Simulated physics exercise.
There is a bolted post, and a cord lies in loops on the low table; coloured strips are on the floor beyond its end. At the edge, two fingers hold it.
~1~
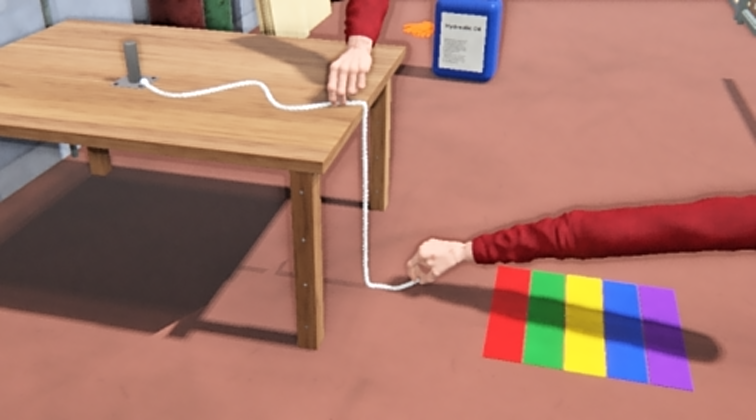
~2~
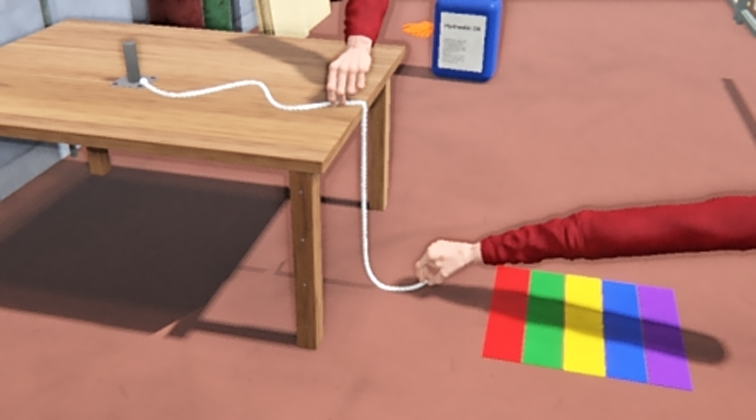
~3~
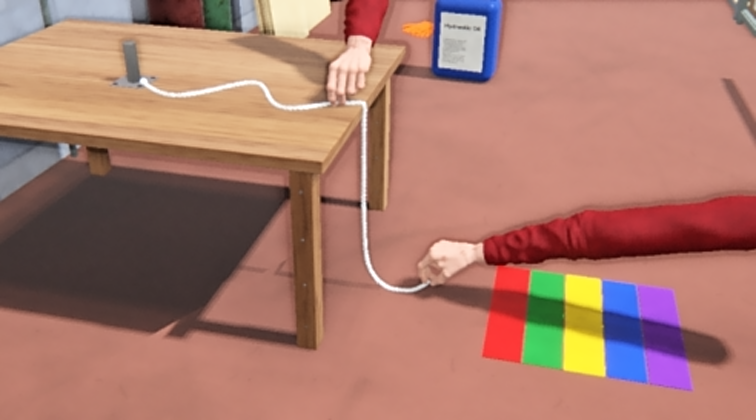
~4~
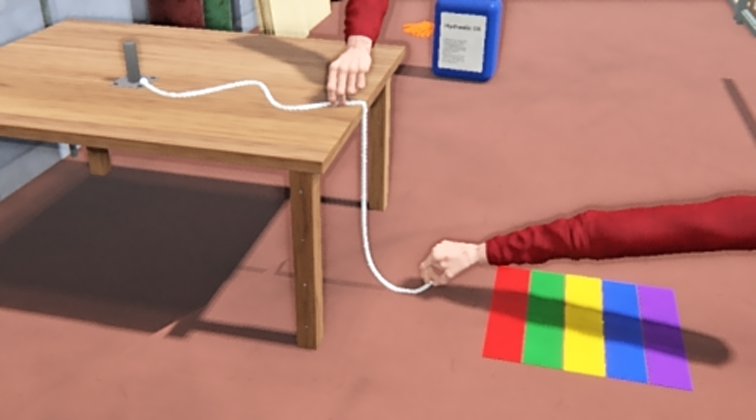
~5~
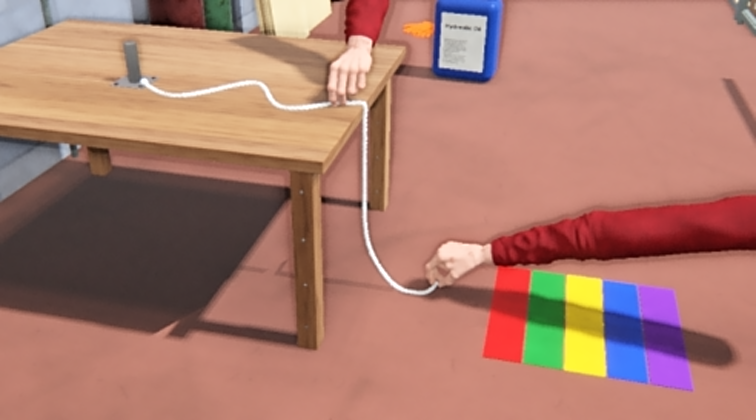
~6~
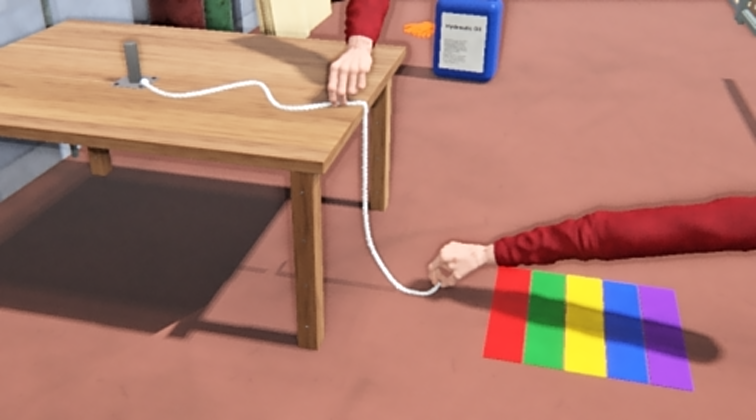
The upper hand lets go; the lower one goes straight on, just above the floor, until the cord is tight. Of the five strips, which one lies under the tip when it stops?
The blue strip.
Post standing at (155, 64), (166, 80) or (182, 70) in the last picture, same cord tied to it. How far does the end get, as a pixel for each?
Try 1 about (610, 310), try 2 about (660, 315), try 3 about (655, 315).
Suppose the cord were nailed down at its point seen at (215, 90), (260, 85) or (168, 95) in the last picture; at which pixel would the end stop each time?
Per try (px, approx.): (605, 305); (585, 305); (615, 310).
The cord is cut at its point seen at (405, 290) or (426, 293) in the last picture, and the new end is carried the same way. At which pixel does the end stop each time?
Roughly at (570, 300) the first time and at (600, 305) the second.
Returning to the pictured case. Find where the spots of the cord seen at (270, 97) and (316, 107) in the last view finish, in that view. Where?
You'll find the first mark at (321, 99) and the second mark at (383, 121).
Soon after, end near (554, 299); over green.
After that, end near (600, 306); over yellow.
At the stop, end near (627, 310); over blue. It halts on the blue strip.
